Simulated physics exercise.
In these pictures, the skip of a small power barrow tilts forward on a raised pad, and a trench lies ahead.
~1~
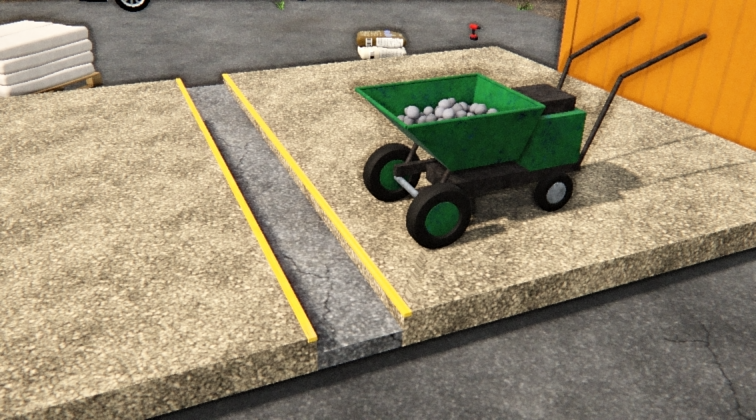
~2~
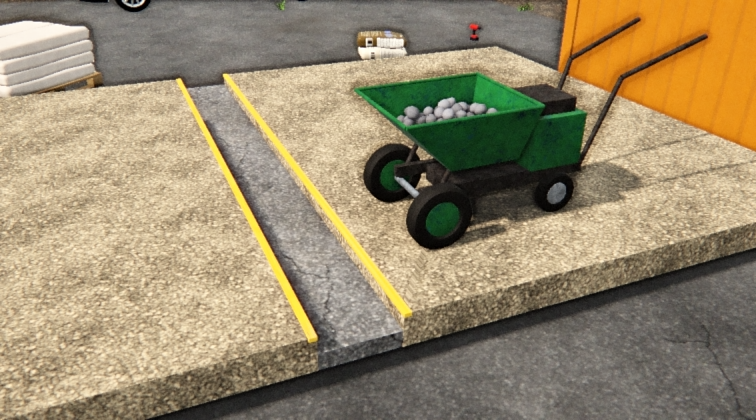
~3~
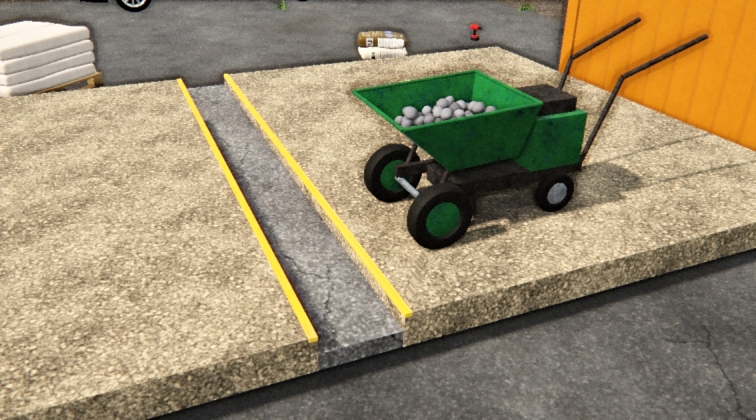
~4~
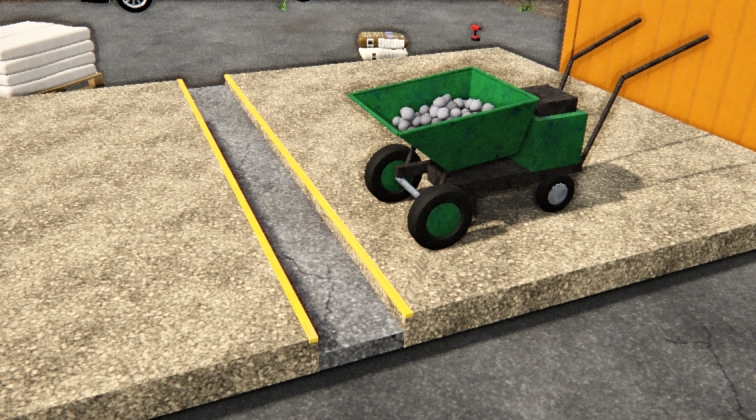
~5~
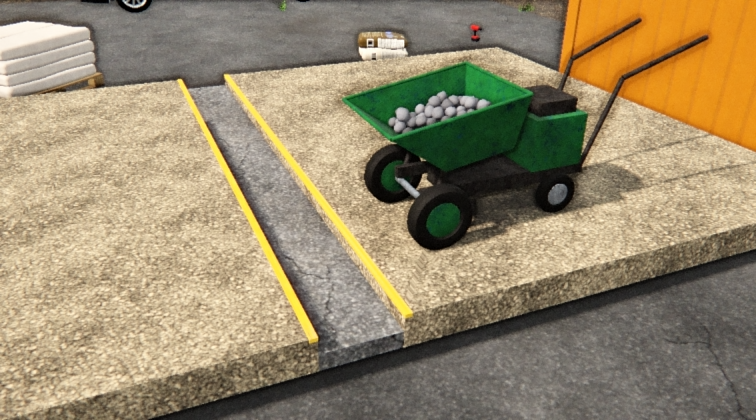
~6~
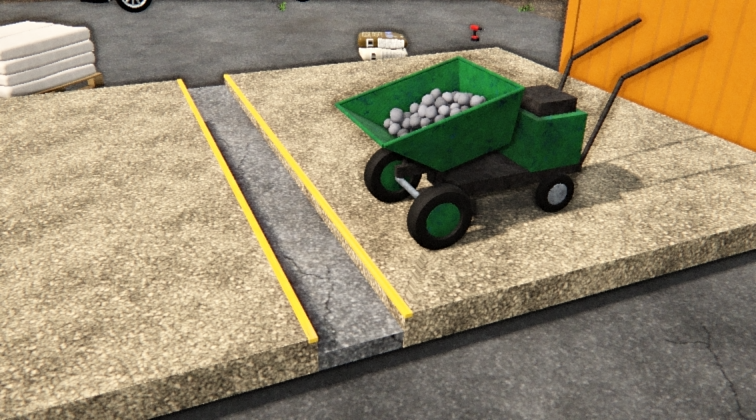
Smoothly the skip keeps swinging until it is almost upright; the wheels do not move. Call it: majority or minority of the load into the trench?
Majority.
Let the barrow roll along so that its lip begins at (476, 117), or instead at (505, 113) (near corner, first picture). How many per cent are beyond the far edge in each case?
Position 1: Near 0 %; position 2: Near 0 %.
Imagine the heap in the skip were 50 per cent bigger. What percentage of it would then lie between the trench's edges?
70 per cent, roughly.
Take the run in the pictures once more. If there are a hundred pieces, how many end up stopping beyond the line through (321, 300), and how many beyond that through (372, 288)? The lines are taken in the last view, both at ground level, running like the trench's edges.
Roughly 50 and 100 %.
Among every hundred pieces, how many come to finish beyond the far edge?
About 15 per cent.
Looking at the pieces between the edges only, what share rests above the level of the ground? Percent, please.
I'd estimate around 20 %.
Soon, skip tipped steeply; all in the skip.
A while on, skip tipped right over; most in the skip; a small part in or heaped over the trench.
Towards the end, skip tipped right over; a small part in the skip; most in or heaped over the trench; about a quarter beyond it.
Finally, skip tipped right over; a stray few in the skip; most in or heaped over the trench; about a quarter beyond it.
